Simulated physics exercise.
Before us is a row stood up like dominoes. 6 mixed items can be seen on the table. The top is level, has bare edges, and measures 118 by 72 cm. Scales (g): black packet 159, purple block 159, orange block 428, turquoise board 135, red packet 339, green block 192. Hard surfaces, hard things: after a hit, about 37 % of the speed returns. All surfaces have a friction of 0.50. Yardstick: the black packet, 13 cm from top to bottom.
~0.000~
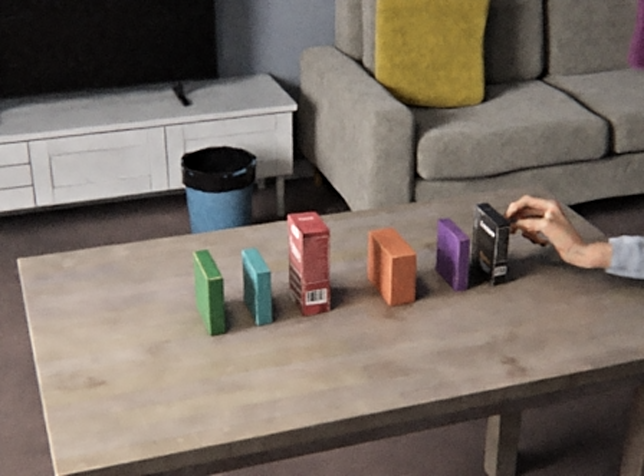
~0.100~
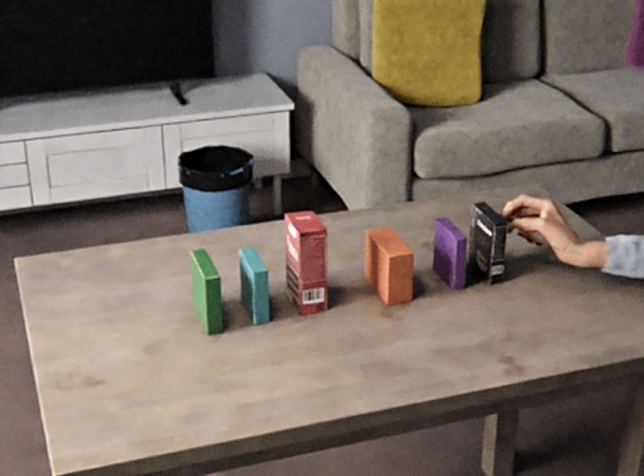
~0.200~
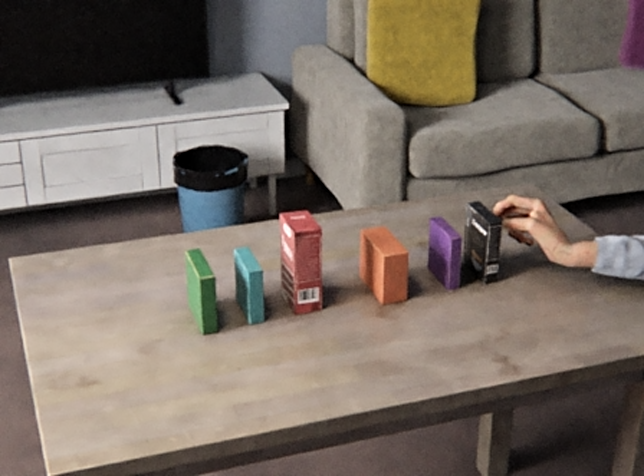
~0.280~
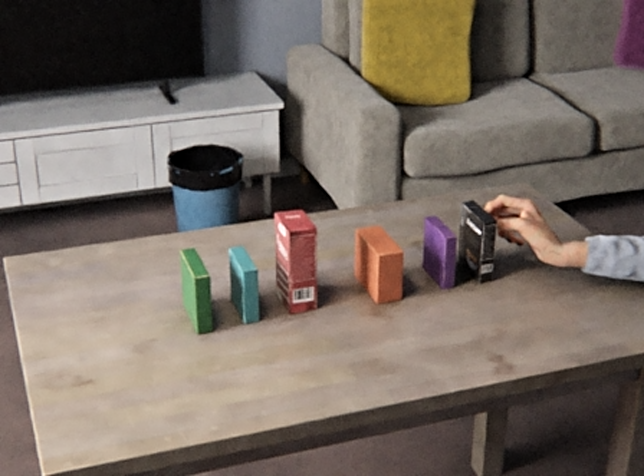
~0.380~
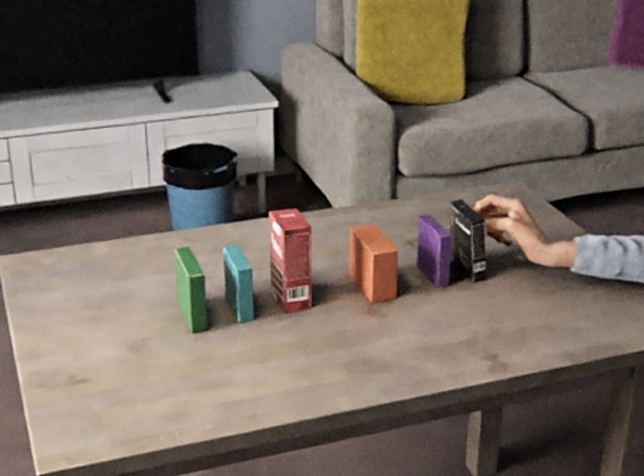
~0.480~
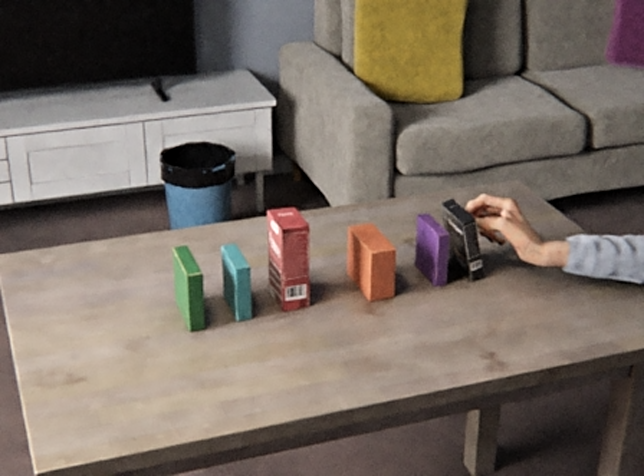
A hand at the right tilts the upright black packet left toward the purple block.
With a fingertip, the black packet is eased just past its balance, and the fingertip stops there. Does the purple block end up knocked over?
Yes.
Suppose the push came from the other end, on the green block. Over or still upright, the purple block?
Purple block: Still standing.
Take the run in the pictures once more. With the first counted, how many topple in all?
Count: 2.
Around 0.98 s, black packet 55° over; purple block at 41° to upright near (413, 256).
Around 1.28 s, black packet 71° over; purple block on its side near (404, 274).
Finally (3.4 s), on their side or leaning hard on the table, purple block; the other 3 still in place (within 5 cm). Final places as that camera would see them, purple block near (404, 274).
